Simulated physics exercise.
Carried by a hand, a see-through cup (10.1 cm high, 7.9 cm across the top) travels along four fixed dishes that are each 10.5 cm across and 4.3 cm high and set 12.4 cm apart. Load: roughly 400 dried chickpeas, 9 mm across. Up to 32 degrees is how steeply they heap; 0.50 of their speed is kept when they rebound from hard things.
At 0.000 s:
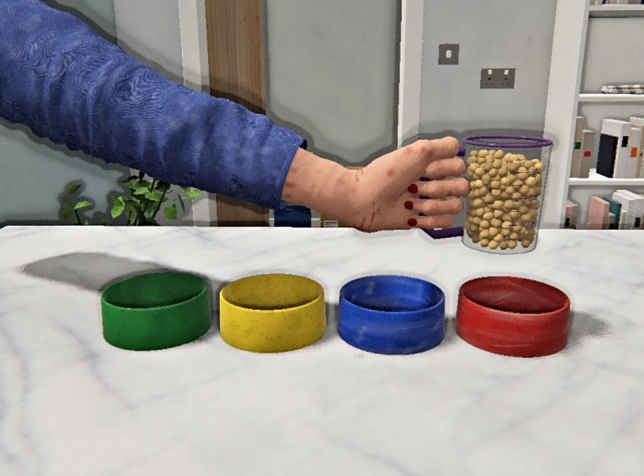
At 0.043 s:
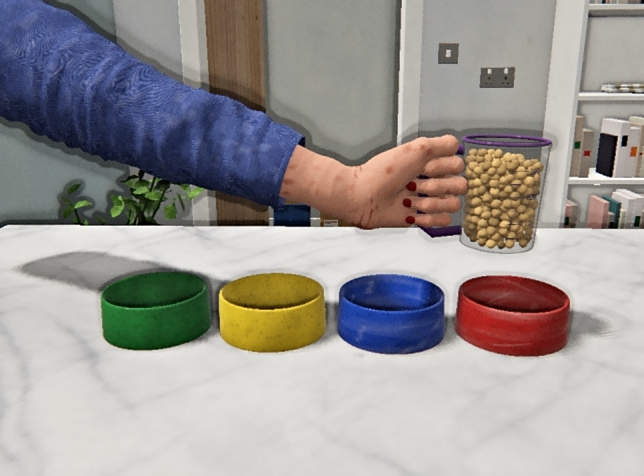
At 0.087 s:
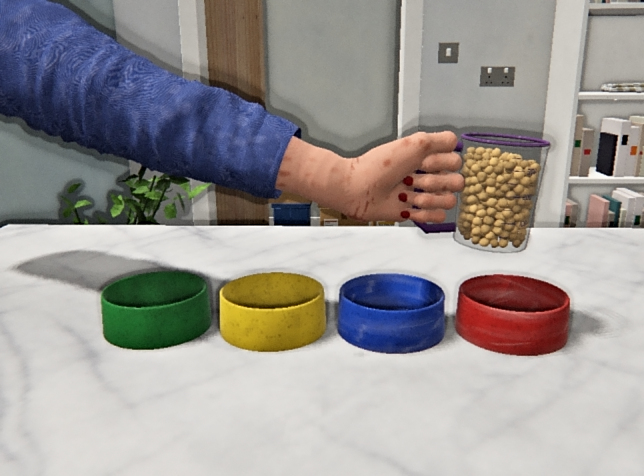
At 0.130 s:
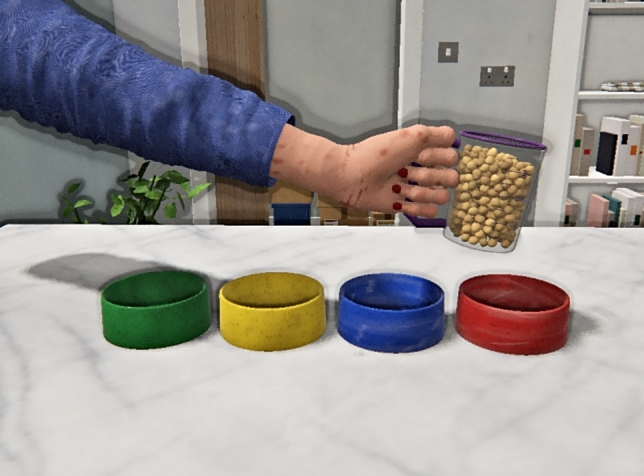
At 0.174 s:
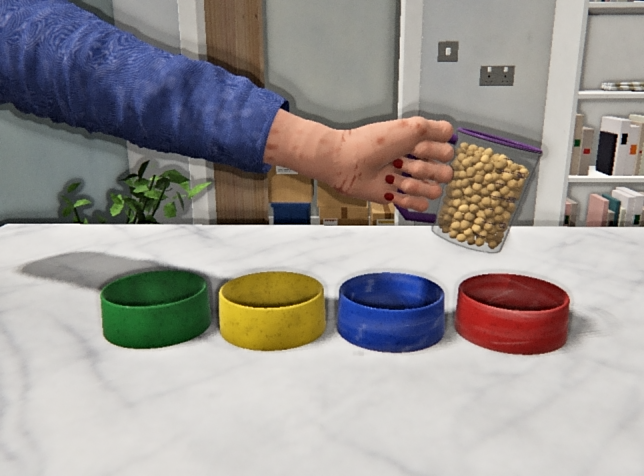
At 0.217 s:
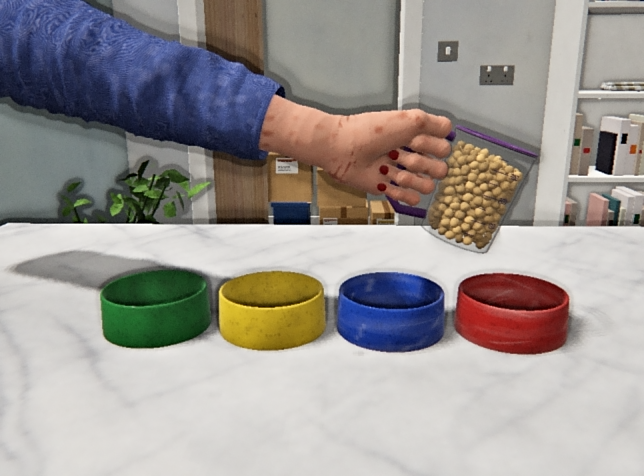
A hand holds a clear cup of dried chickpeas upright above a marble counter, behind a row of green, yellow, blue and red dishes. The cup then shifts slightly left and leans gradually to the right, its chickpeas still inside, as the four dishes stay in place.
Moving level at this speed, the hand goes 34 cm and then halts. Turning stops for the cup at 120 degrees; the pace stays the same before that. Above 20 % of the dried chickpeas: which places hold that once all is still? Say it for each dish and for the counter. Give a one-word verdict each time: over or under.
As I see it, red dish: I'd say it gets a fifth at most. Blue dish: I'd say it gets more than a fifth. Green dish: I'd say it gets a fifth at most. Yellow dish: I'd say it gets a fifth at most. Counter: I'd say it gets a fifth at most.
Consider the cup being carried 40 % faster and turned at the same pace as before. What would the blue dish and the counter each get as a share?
Shares: Blue 20, counter 20.
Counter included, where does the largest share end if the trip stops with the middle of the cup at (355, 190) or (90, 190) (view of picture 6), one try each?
First try: Blue; second try: Blue.
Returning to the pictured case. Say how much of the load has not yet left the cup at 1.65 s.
Some 0 per cent of the load.
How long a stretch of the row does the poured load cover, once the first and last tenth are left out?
I'd estimate close to 9 cm.
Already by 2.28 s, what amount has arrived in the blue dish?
About 80 per cent by then.
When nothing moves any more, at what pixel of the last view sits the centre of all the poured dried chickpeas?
Look around (379, 310) in the last picture.
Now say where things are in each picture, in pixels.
Cup at (502, 193), tilt 0 degrees, lip at (549, 141), moved 0.0 cm; middle of the pieces at (505, 200); red dish at (513, 294); blue dish at (392, 293); yellow dish at (272, 291); green dish at (155, 290), in the first frame.
Cup at (501, 193), tilt 1 degrees, lip at (548, 141), moved 0.1 cm; middle of the pieces at (503, 200), in the second frame.
Cup at (497, 192), tilt 4 degrees, lip at (546, 143), moved 0.5 cm; middle of the pieces at (499, 199), in the third frame.
Cup at (490, 191), tilt 9 degrees, lip at (543, 146), moved 1.2 cm; middle of the pieces at (491, 199), in the fourth frame.
Cup at (482, 191), tilt 14 degrees, lip at (539, 151), moved 1.9 cm; middle of the pieces at (483, 198), in the fifth frame.
Cup at (475, 190), tilt 20 degrees, lip at (534, 155), moved 2.6 cm; middle of the pieces at (474, 198); red dish at (512, 291); blue dish at (391, 290); yellow dish at (272, 289); green dish at (155, 288). Its pace works out near 125 degrees a second; the hand travels 17 cm a second, in the sixth frame.
After 1.08 s, tilt 120 degrees; cup holds 60 %, blue 35 %.
After 1.65 s, tilt 120 degrees; cup holds 0 %, blue 80 %, yellow 5 %.
Then, at 2.28 s, tilt 120 degrees; cup holds 0 %, blue 80 %, yellow 5 %.
In the end, at 2.6 s, red 0 %, blue 80 %, green 0 %, yellow 5 %, counter 10 %.
